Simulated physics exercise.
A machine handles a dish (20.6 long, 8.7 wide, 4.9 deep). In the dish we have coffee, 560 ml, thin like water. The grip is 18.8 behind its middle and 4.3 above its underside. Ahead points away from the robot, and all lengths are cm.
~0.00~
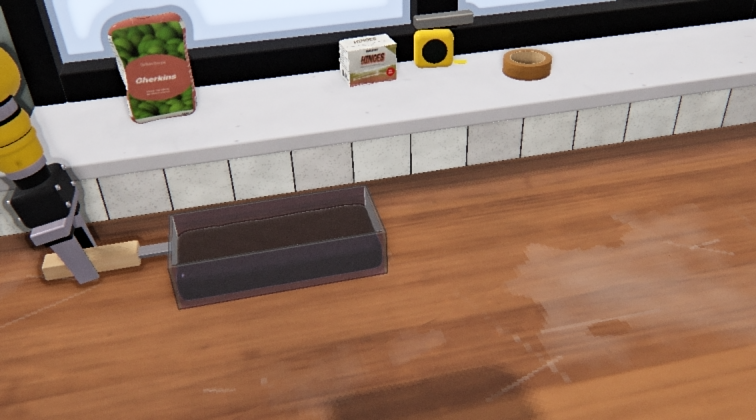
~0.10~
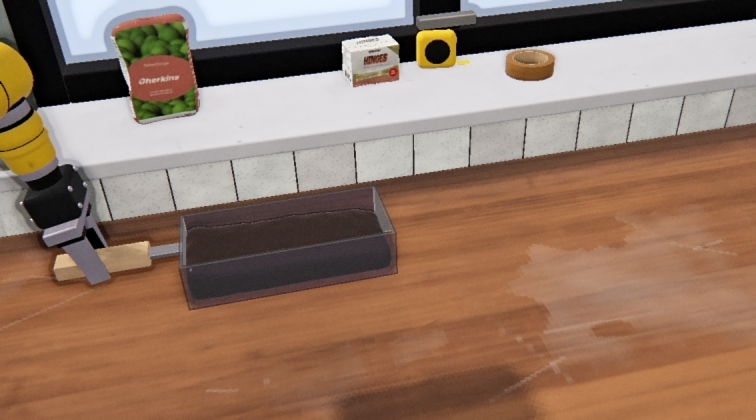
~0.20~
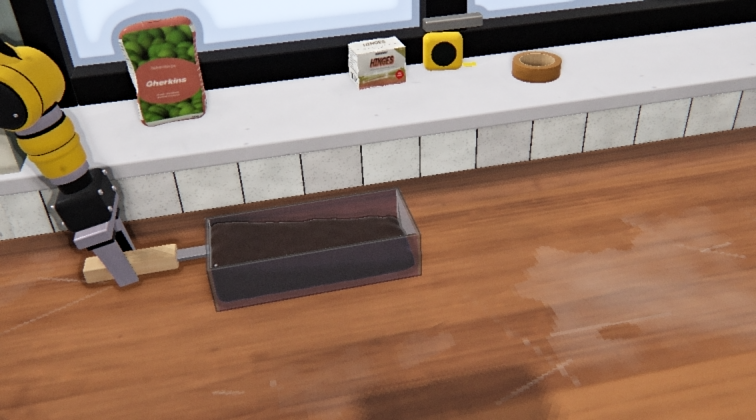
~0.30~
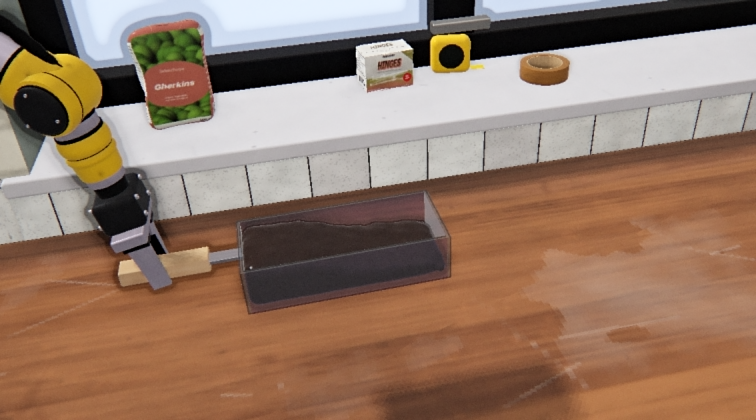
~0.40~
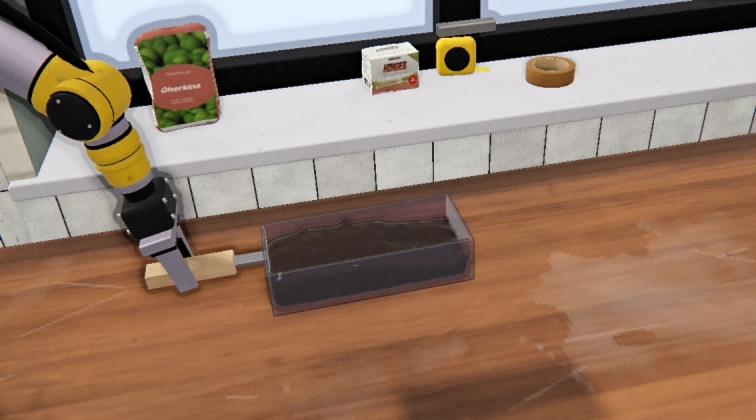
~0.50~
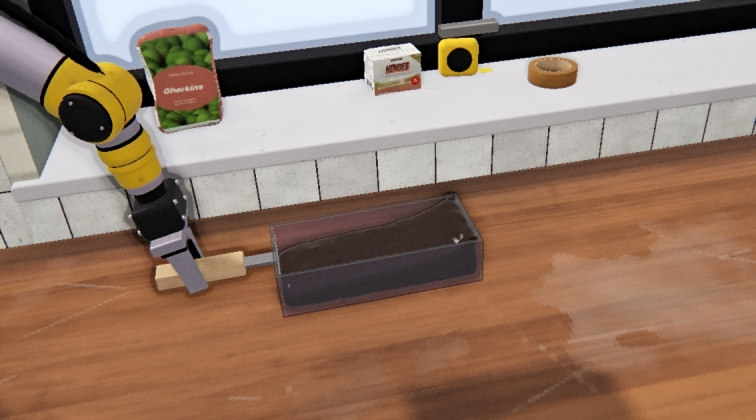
A robot arm slides a clear dish of dark coffee rightward as the liquid sloshes inside.
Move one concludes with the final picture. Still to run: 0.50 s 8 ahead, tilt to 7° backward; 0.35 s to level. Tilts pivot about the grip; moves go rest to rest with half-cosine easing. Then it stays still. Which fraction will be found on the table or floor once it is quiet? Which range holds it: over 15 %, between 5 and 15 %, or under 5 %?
It lies between 5 and 15 %.
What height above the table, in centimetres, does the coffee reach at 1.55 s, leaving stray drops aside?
It gets up to close to 18 centimetres, I'd say.
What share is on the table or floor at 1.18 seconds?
Looks like about 8 per cent by then.
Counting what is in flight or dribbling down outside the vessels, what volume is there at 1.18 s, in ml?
0 ml.
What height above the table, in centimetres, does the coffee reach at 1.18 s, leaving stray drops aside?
The top of the liquid sits at around 20 centimetres above the table.
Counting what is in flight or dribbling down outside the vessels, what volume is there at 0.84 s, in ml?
Reading: Near 0 ml.
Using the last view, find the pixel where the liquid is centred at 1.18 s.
Centre pixel approx. (451, 239).
After 0.84 s, tilted 6° backward, liquid up to 22 above the table; 560 ml in the dish.
After 1.18 s, tilted 3° backward, liquid up to 20 above the table; 520 ml in the dish, 45 ml on the table or floor.
After 1.55 s, level, liquid up to 18 above the table; 520 ml in the dish, 45 ml on the table or floor.
After 2.35 s, level, liquid up to 18 above the table; 520 ml in the dish, 45 ml on the table or floor.
At rest, 520 ml in the dish, 45 ml on the table or floor. That is 8 % on the table or floor.
